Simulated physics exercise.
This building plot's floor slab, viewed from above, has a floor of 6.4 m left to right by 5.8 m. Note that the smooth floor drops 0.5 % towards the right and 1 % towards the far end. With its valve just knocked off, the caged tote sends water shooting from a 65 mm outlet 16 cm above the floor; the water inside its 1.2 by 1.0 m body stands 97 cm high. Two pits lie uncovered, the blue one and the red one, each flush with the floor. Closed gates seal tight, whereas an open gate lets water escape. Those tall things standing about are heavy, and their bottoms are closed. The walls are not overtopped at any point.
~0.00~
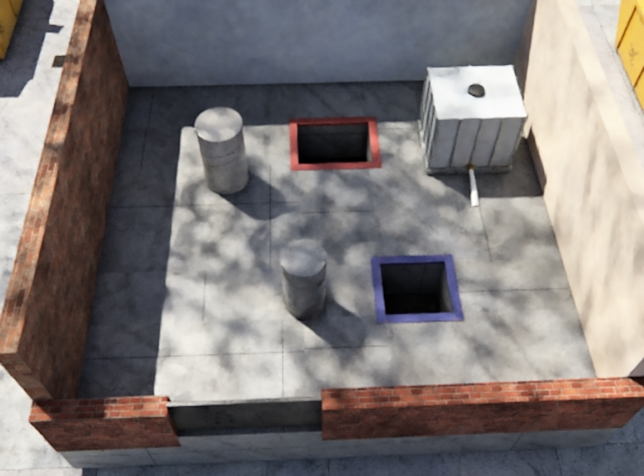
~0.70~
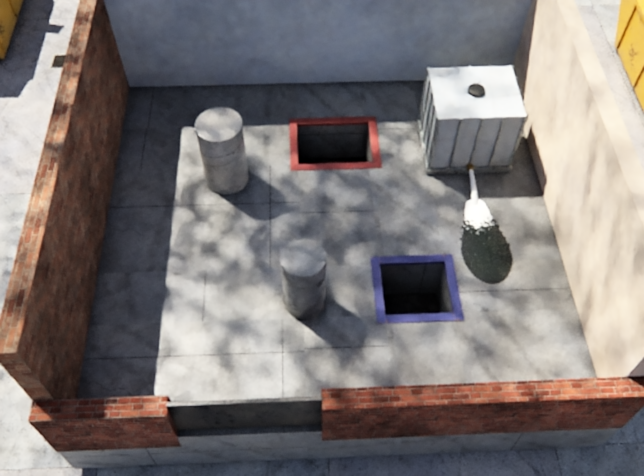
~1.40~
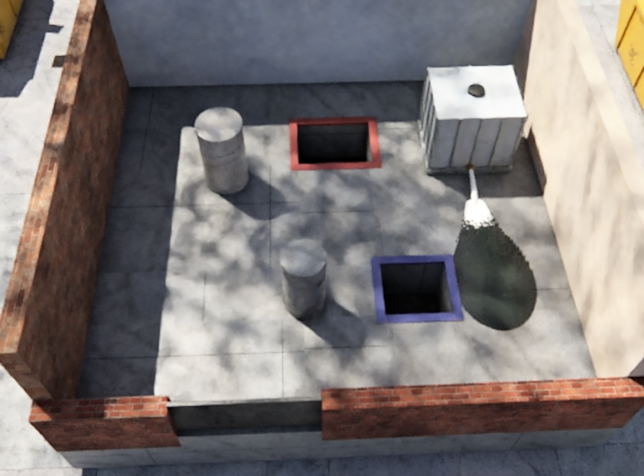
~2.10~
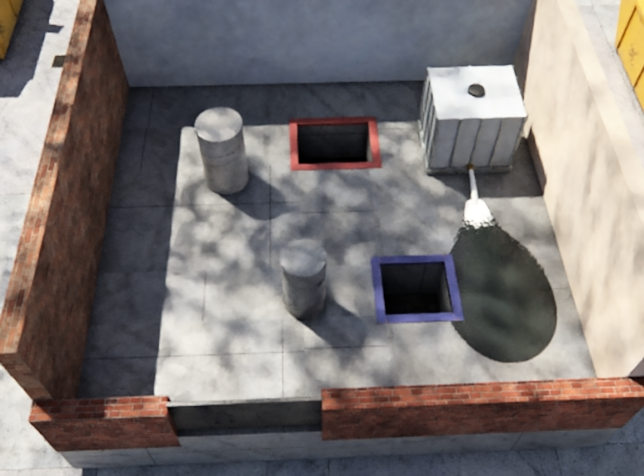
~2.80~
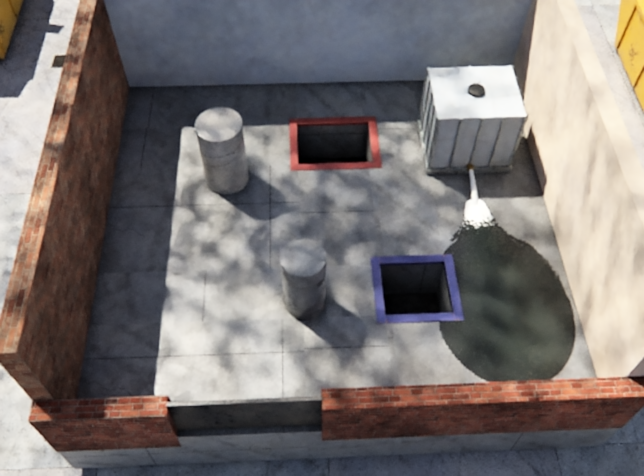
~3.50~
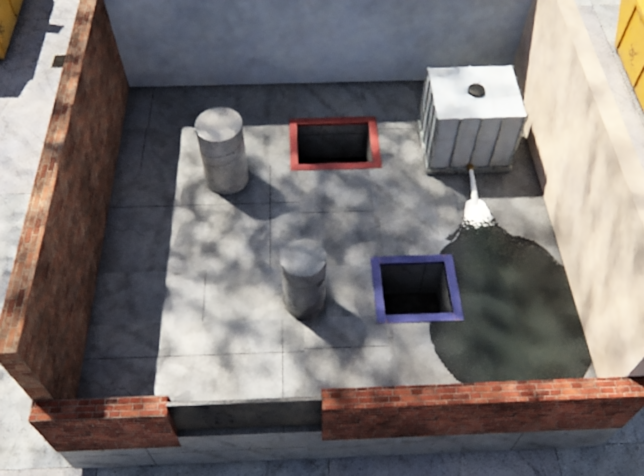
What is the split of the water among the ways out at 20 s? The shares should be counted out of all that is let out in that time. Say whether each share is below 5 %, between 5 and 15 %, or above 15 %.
The gate opening carries off less than 5 %. The blue pit carries off above 15 %. The red pit carries off less than 5 %.
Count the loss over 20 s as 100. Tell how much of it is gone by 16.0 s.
I'd say some 65 per cent by then.
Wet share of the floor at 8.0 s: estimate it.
I'd say some 15 in a hundred.
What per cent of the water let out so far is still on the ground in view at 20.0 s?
Close to 78 percent.
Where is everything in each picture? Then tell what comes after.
In the first picture, the jet has just started at (473, 180); the ground is still dry.
In the second picture, the jet leaves at (473, 180); the sheet reaches (493, 282), 2.0 m away, and wets 0.6 m2.
In the third picture, from the spout at (473, 180) the water has spread over 1.4 m2; its tip is at (516, 324), and it is 0.9 cm deep on average.
In the fourth picture, the jet leaves at (473, 180); the sheet reaches (524, 358), 3.1 m away, and wets 2.2 m2.
In the fifth picture, from the spout at (473, 180) the water has spread over 2.9 m2; its tip is at a hidden place, and it is 0.9 cm deep on average.
In the sixth picture, the jet leaves at (473, 180); the sheet reaches a hidden place, 3.8 m away, and wets 3.7 m2.
After 5.0 s water covers 15 % of the floor and is deepest (3 cm) near (598, 401); gone so far, the gate opening 0 %, the blue pit 1 %, the red pit 0 %.
After 8.0 s water covers 15 % of the floor and is deepest (3 cm) near (526, 349); gone so far, the gate opening 0 %, the blue pit 3 %, the red pit 0 %.
After 12.0 s water covers 20 % of the floor and is deepest (3 cm) near (593, 387); gone so far, the gate opening 0 %, the blue pit 8 %, the red pit 0 %.
After 16.0 s water covers 30 % of the floor and is deepest (3 cm) near (590, 373); gone so far, the gate opening 0 %, the blue pit 14 %, the red pit 0 %.
After 20.0 s water covers 35 % of the floor and is deepest (3 cm) near (582, 347); gone so far, the gate opening 0 %, the blue pit 21 %, the red pit 0 %.
